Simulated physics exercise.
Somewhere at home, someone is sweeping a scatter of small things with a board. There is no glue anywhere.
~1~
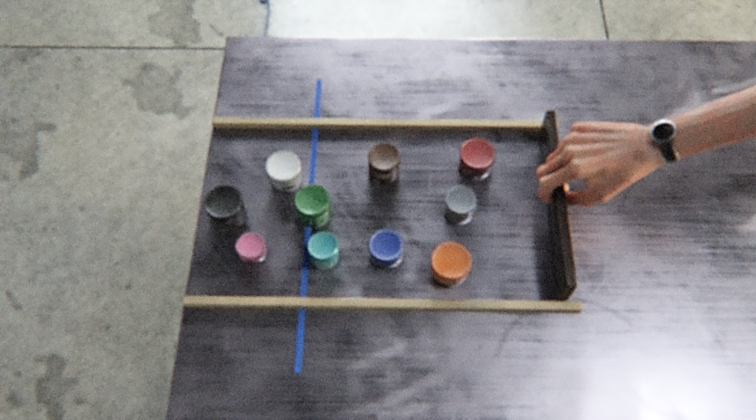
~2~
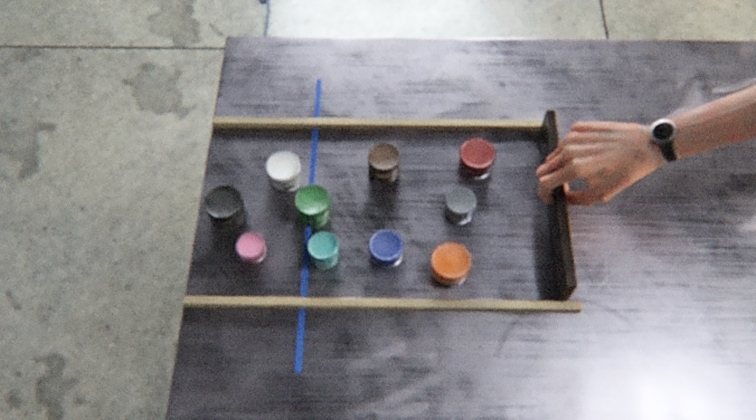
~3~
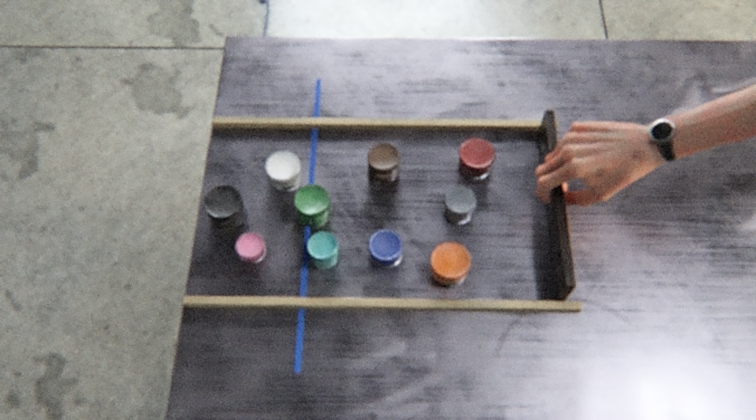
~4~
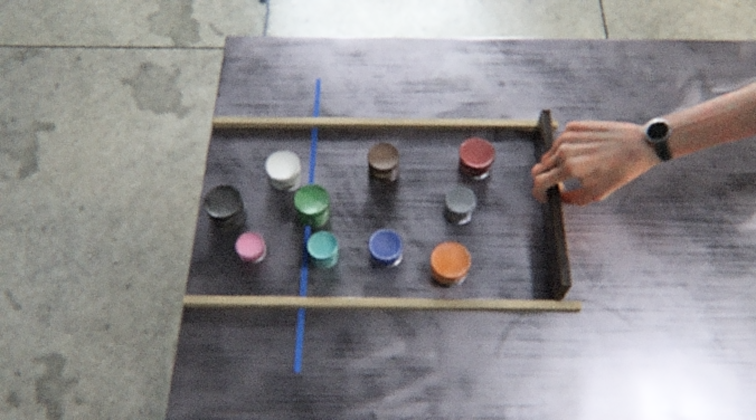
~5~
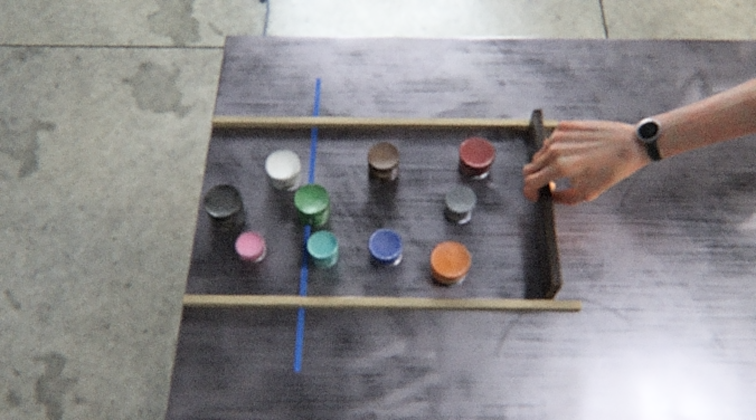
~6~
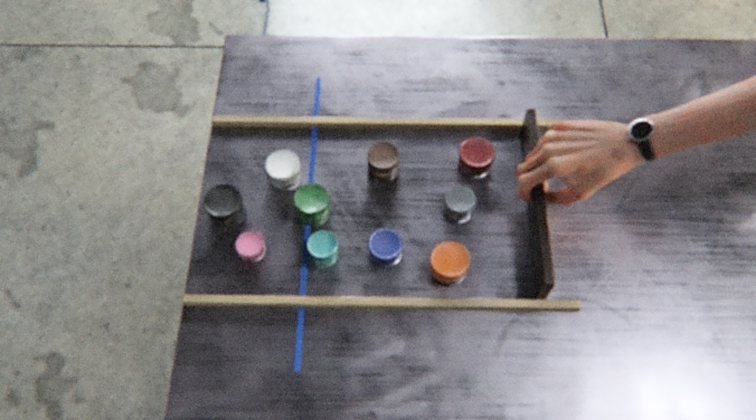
On a dark tabletop, a hand wearing a watch held a dark board upright beside some scattered colourful little pots, then slid it slightly left between two wooden strips, while the pots stayed put.
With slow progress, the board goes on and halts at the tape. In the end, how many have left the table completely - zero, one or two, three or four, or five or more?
Most likely none of them will slide off.
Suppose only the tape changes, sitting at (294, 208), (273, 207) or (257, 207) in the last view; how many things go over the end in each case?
In order, 0, 1 and 2.
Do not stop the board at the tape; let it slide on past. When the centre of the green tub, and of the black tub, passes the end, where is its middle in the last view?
First one: Around (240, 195). Other one: Around (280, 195).
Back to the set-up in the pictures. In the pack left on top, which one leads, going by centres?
Answer: The black tub.
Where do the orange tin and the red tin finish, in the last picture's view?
I'd put one at around (285, 263) and the other at around (295, 154).
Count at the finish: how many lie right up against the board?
Contact count: 4.
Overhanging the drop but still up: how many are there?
Number: 0.
Soon after, none off yet; black tub at rest near (226, 207); pink pot at rest near (251, 247); white pot at rest near (284, 171).
At rest, the number that fall off is zero.
